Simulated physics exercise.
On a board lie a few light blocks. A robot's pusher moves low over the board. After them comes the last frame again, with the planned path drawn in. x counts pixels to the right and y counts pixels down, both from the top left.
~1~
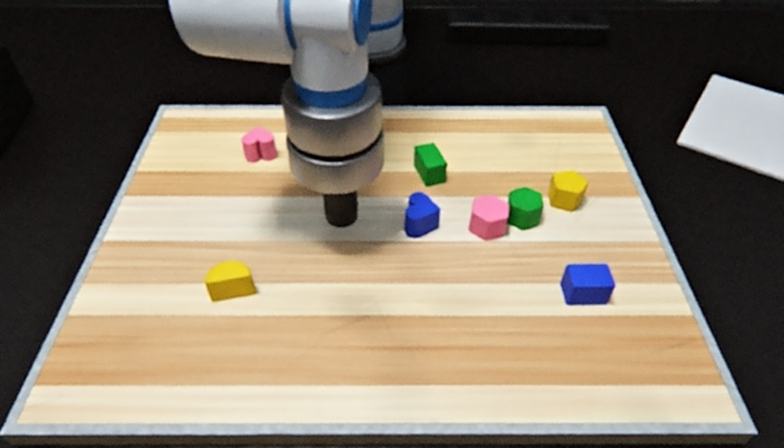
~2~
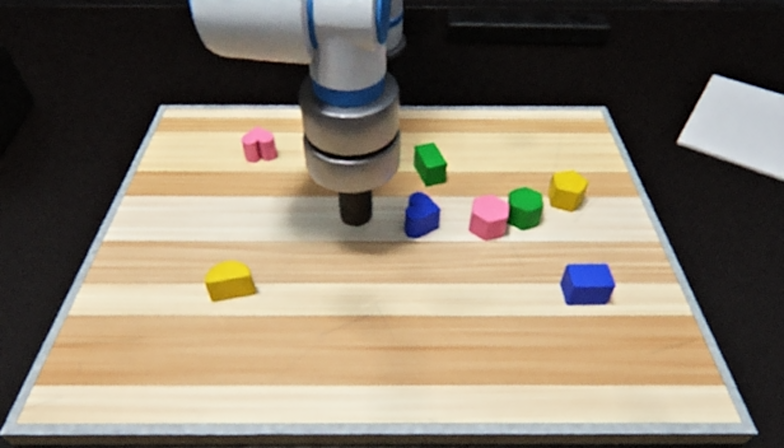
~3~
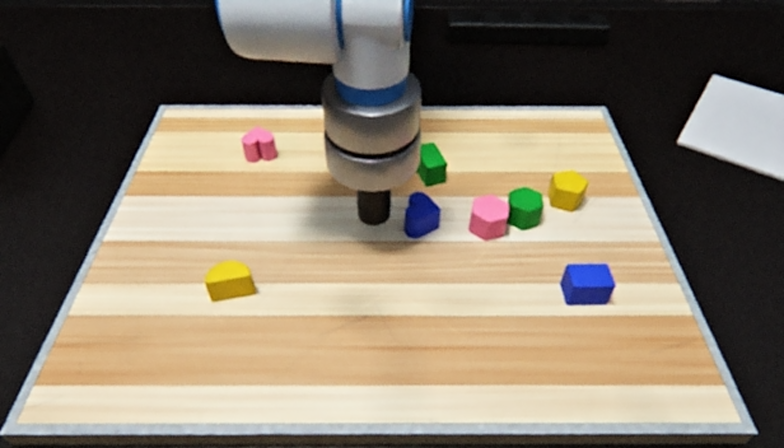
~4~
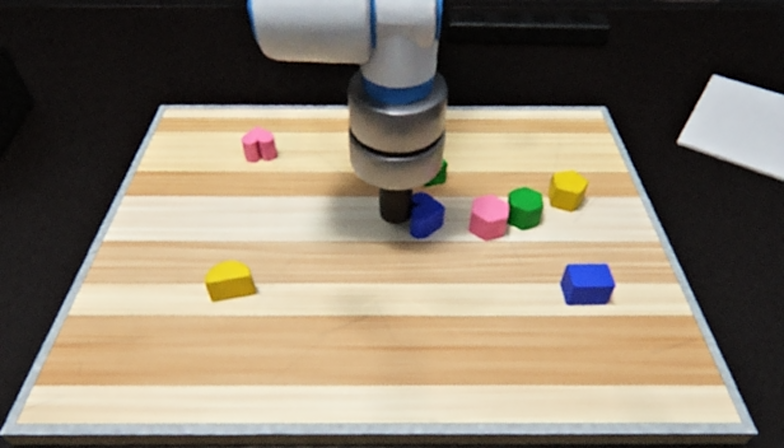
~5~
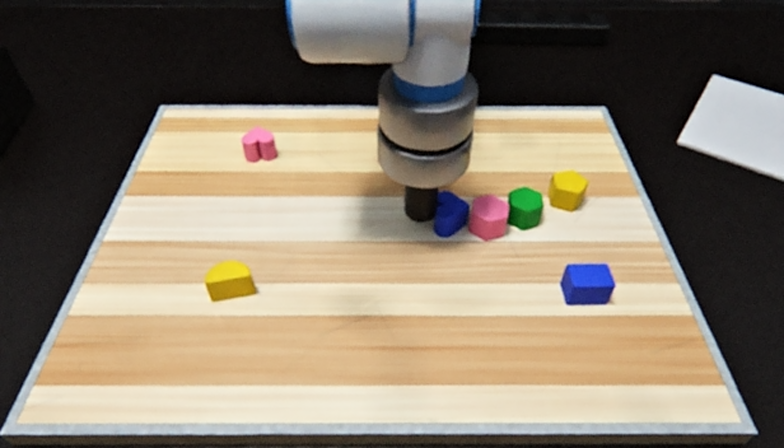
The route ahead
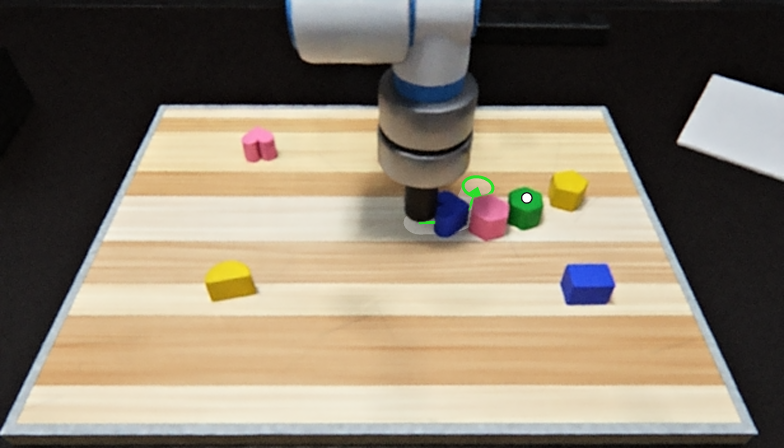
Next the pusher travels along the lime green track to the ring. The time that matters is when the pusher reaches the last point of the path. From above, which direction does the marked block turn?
Anticlockwise.
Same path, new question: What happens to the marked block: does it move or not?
Moved off its spot.
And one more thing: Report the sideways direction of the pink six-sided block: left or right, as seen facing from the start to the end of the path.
Out to the right.
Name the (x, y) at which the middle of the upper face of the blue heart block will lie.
Roughly at (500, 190).
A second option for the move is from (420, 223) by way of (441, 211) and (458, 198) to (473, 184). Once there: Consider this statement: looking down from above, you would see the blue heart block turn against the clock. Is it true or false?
The claim does not hold.
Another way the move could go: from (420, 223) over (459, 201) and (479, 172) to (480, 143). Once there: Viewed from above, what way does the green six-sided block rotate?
The block spins anticlockwise.
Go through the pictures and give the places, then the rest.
Tip of the pusher at (342, 217), middles of tops, green oblong at (431, 154), blue heart block at (421, 205), pink six-sided block at (491, 207), green six-sided block at (527, 198), in the first picture.
Pusher at (356, 216), nothing pushed, in the second picture.
Pusher at (374, 215), nothing pushed, in the third picture.
Pusher at (396, 213), blue heart block at (425, 205), in the fourth picture.
Pusher at (420, 212), green oblong hidden, blue heart block at (450, 204), pink six-sided block at (491, 207), green six-sided block at (527, 198), in the fifth picture.
The line goes from (420, 223) by way of (451, 221) and (470, 206) to (478, 187); the dot is on the green six-sided block.
The first path, step by step. One third of the way, pusher at (452, 210); blue heart block at (482, 202); pink six-sided block at (517, 212), turned 25° clockwise; green six-sided block at (543, 198), turned 40° anticlockwise.
Two thirds of the way, pusher at (472, 194); blue heart block at (501, 193), turned 20° clockwise; pink six-sided block at (524, 213), turned 40° clockwise; green six-sided block at (549, 197), turned 55° anticlockwise.
At the end, pusher at (480, 176); green oblong unmoved; blue heart block at (502, 192), turned 25° clockwise; pink six-sided block at (524, 213), turned 40° clockwise; green six-sided block at (549, 197), turned 55° anticlockwise.
